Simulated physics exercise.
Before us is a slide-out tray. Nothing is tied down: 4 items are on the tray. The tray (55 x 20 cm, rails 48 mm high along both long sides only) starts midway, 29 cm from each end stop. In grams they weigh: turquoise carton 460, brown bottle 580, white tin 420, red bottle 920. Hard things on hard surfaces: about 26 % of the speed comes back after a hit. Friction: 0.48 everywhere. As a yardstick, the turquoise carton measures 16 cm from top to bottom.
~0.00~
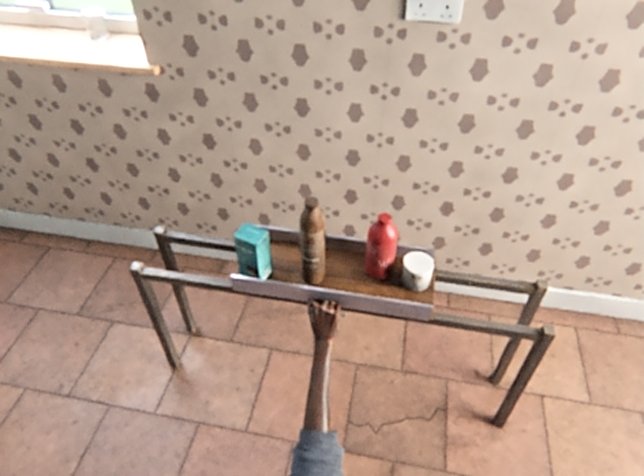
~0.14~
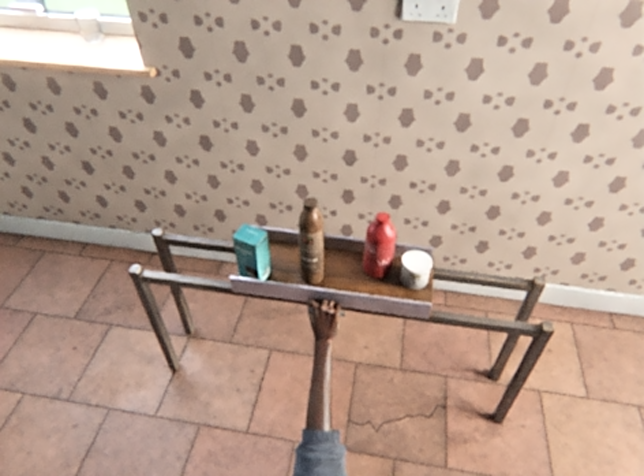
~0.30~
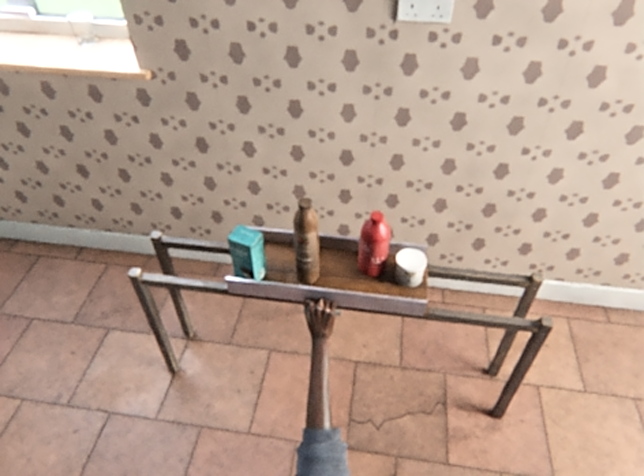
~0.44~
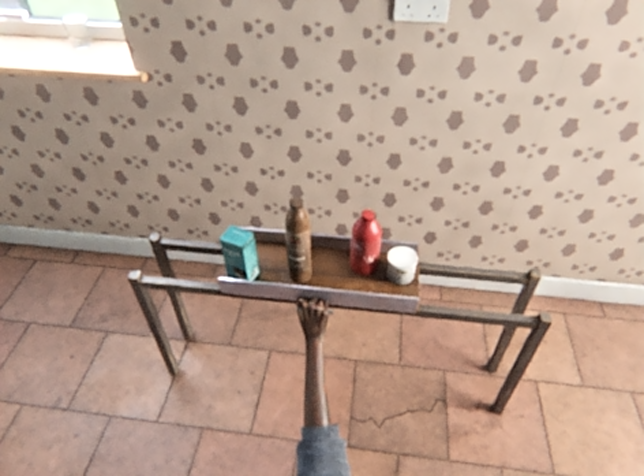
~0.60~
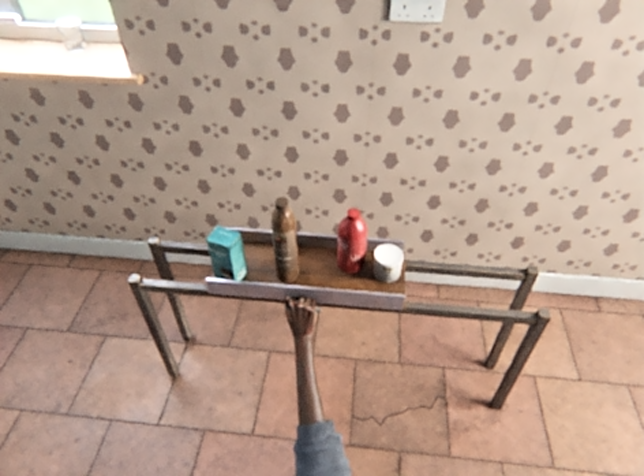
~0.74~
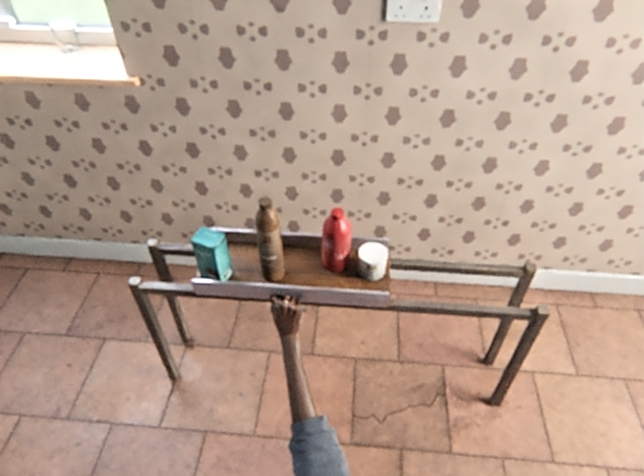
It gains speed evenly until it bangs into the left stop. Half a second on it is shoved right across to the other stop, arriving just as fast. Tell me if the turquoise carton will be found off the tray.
The turquoise carton keeps to its tray.
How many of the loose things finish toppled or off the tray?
In all, 1.
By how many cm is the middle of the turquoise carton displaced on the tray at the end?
About 1 cm.
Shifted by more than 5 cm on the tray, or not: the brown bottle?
The brown bottle gets shifted.
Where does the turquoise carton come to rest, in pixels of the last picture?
At about (358, 265).
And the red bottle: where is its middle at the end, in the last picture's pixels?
Around (481, 247).
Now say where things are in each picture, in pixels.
Tray midway; turquoise carton (254, 254); brown bottle (312, 241), in the first picture.
Tray midway; red bottle (380, 244); brown bottle (311, 242), in the second picture.
Tray has slid 2 cm left; white tin (410, 268); red bottle (374, 242), in the third picture.
Tray has slid 4 cm left; brown bottle (298, 241); white tin (401, 266), in the fourth picture.
Tray has slid 8 cm left; red bottle (352, 239); brown bottle (285, 240), in the fifth picture.
Tray has slid 12 cm left; turquoise carton (213, 257); white tin (372, 262), in the sixth picture.
After 1.24 s, tray has slid 29 cm left; turquoise carton slid 2 cm near (147, 253); brown bottle leaning 13°; red bottle slid 2 cm.
After 1.84 s, tray has slid 28 cm left; turquoise carton slid 2 cm near (150, 252); brown bottle on its side; white tin slid 2 cm.
After 2.74 s, tray has slid 14 cm left; turquoise carton slid 2 cm near (199, 255); brown bottle on its side; white tin slid 2 cm.
After 3.84 s, tray has slid 29 cm right; brown bottle on its side.
At rest (4.6 s), tipped over on the tray, brown bottle; the other 3 in place, give or take 5 cm. In the last view, turquoise carton near (358, 265).
